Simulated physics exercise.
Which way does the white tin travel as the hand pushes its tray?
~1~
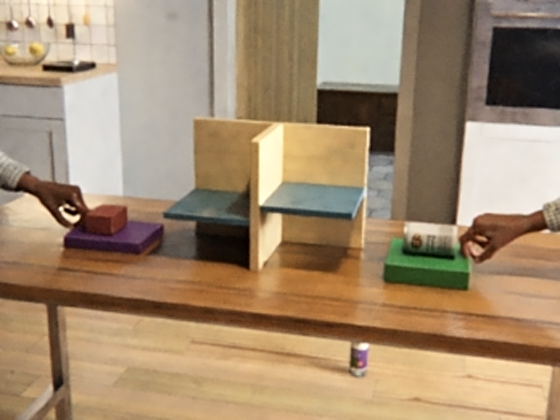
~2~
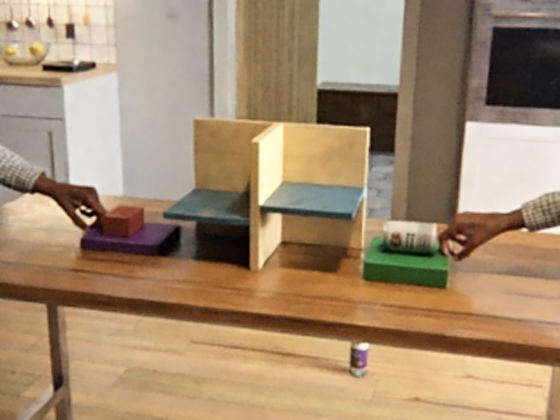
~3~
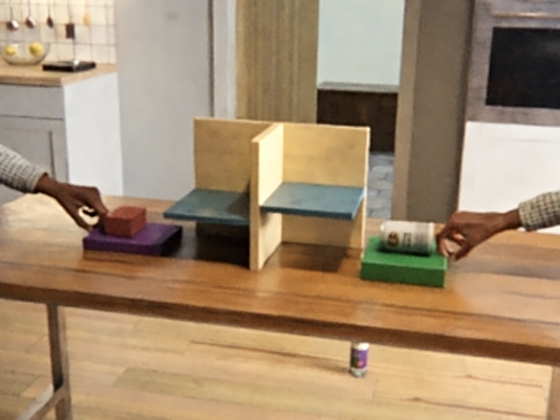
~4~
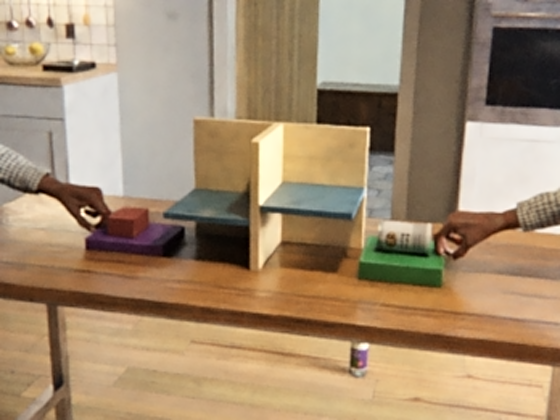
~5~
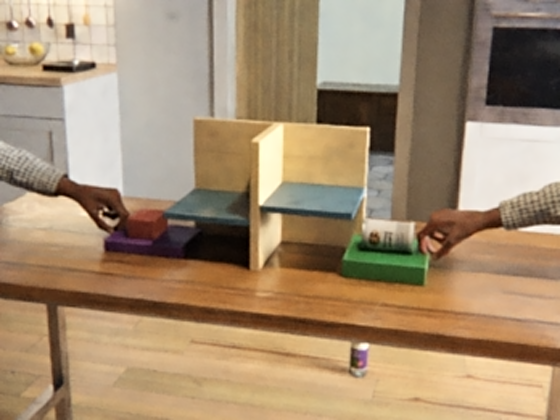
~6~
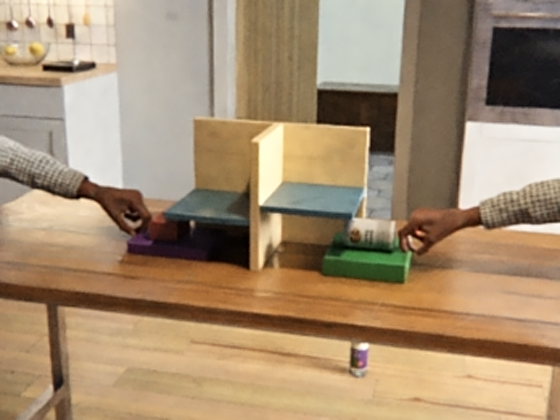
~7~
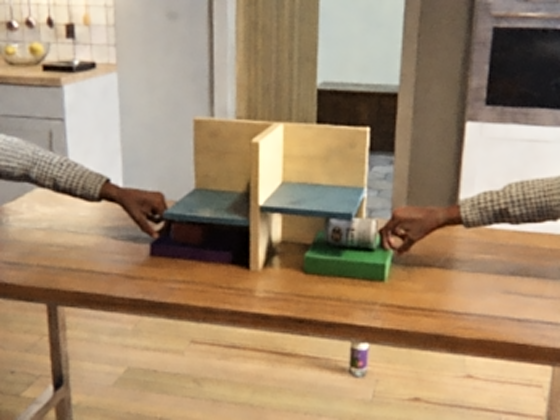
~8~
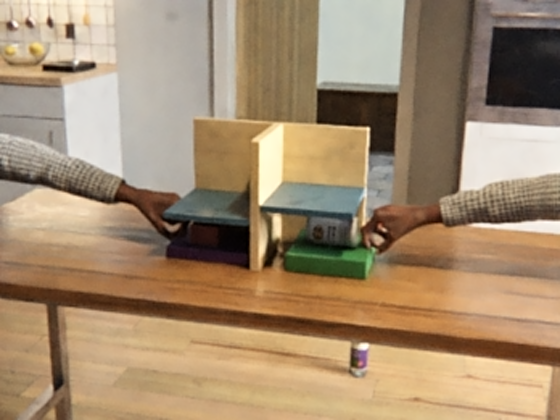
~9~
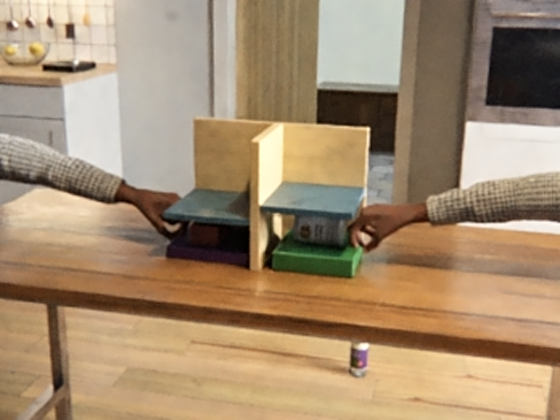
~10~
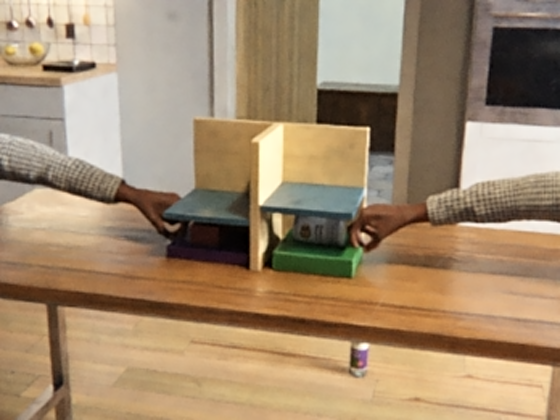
The white tin travels to the left, riding on the green tray until it is under the shelf.
